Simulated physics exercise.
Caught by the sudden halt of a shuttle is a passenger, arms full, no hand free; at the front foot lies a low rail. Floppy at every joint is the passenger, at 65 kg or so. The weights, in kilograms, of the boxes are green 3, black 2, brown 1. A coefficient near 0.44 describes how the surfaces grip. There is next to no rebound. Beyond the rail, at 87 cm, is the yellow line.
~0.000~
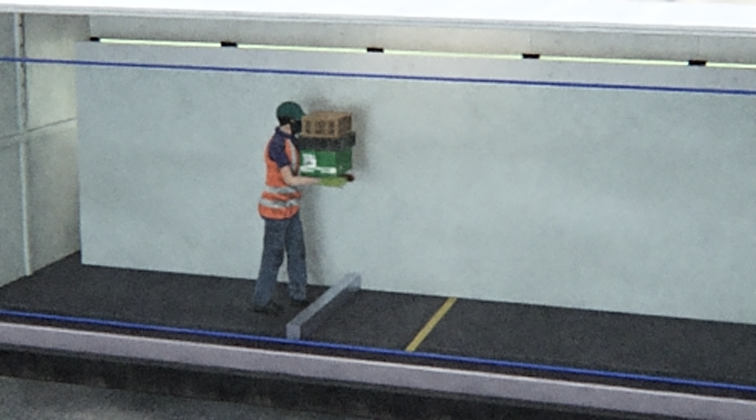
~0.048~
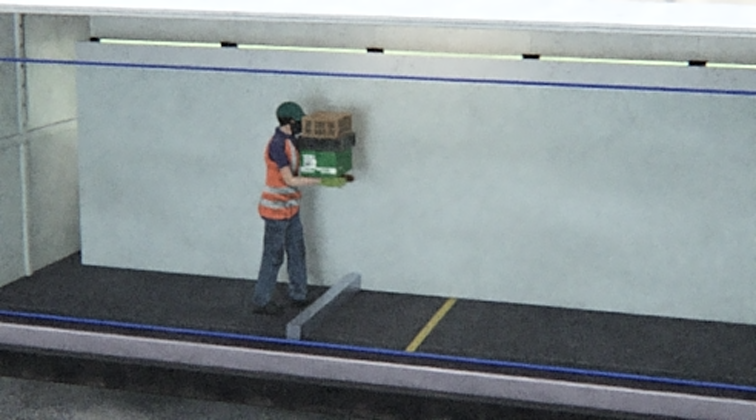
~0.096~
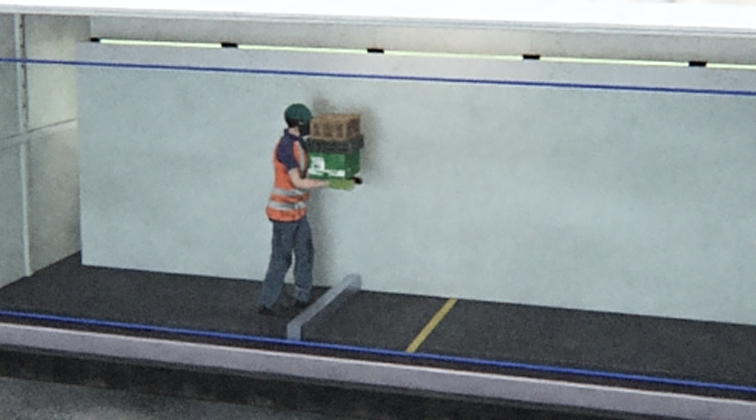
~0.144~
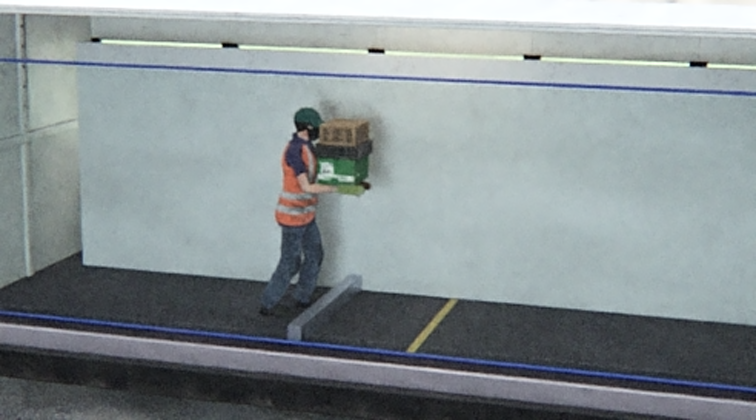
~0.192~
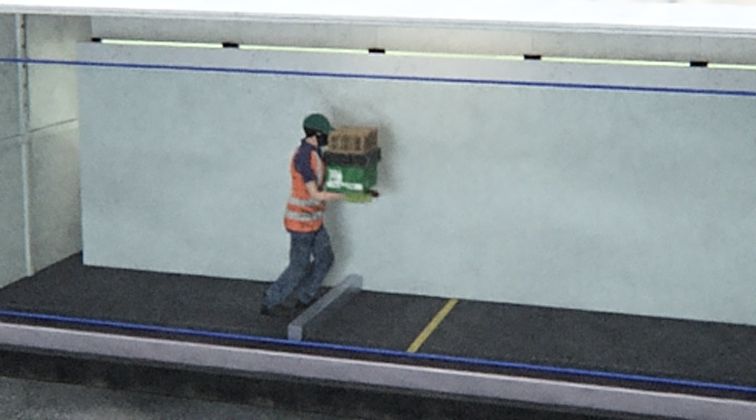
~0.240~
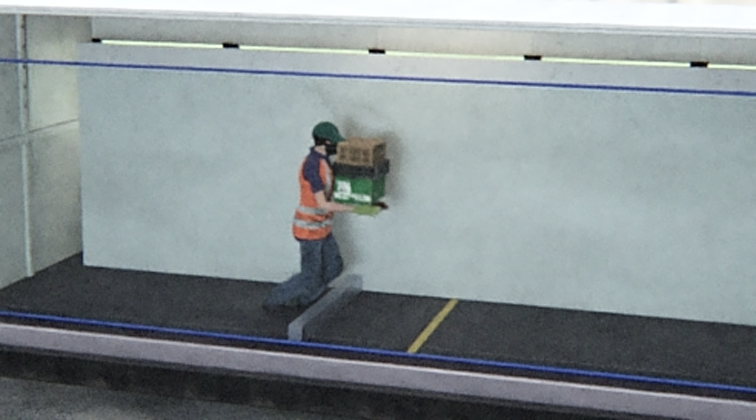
A person in a green helmet, orange vest and blue trousers stands side-on at the left of a dark-floored bay, seen from a fixed, slightly raised view. Both arms hold a brown crate stacked on a green box, with a low grey rail at the feet and a yellow line to the right. After barely moving, the person leans and shifts rightward, knees bending, body and load sinking together.
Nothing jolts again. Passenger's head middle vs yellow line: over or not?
It goes beyond the line.
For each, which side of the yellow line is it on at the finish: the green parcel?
As for the green parcel, it finishes before reaching it.
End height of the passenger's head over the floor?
About 15 cm above the floor.
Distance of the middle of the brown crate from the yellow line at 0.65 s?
It is roughly 25 cm beyond the mark.
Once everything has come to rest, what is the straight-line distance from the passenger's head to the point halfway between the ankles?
About 100 cm.
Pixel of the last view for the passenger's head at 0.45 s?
I'd place it at roughly (372, 191).
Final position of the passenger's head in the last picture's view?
It ends up near pixel (467, 296) in the last picture.
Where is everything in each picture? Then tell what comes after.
In the first frame, passenger's head (286, 126), green parcel (326, 160), brown crate (327, 124), yellow line (417, 341).
In the second frame, passenger's head (286, 126), green parcel (326, 160), brown crate (327, 124).
In the third frame, passenger's head (294, 128), green parcel (334, 163), brown crate (336, 127).
In the fourth frame, passenger's head (303, 132), green parcel (343, 168), brown crate (345, 132).
In the fifth frame, passenger's head (312, 138), green parcel (352, 175), brown crate (353, 140).
In the sixth frame, passenger's head (321, 146), green parcel (360, 187), brown crate (362, 151), yellow line (419, 342). Everything loose set off at about 1.3 m/s.
After 0.45 s the passenger's head is 49 cm short of the yellow line, near (372, 191) in the last picture's view.
After 0.65 s the passenger's head is 2 cm short of the yellow line, near (436, 271) in the last picture's view.
After 0.95 s the passenger's head is 16 cm past the yellow line, near (460, 294) in the last picture's view.
Final state at 2.2 s, green parcel stops short of the yellow line; black crate crosses the yellow line; brown crate crosses the yellow line; passenger's head crosses the yellow line.
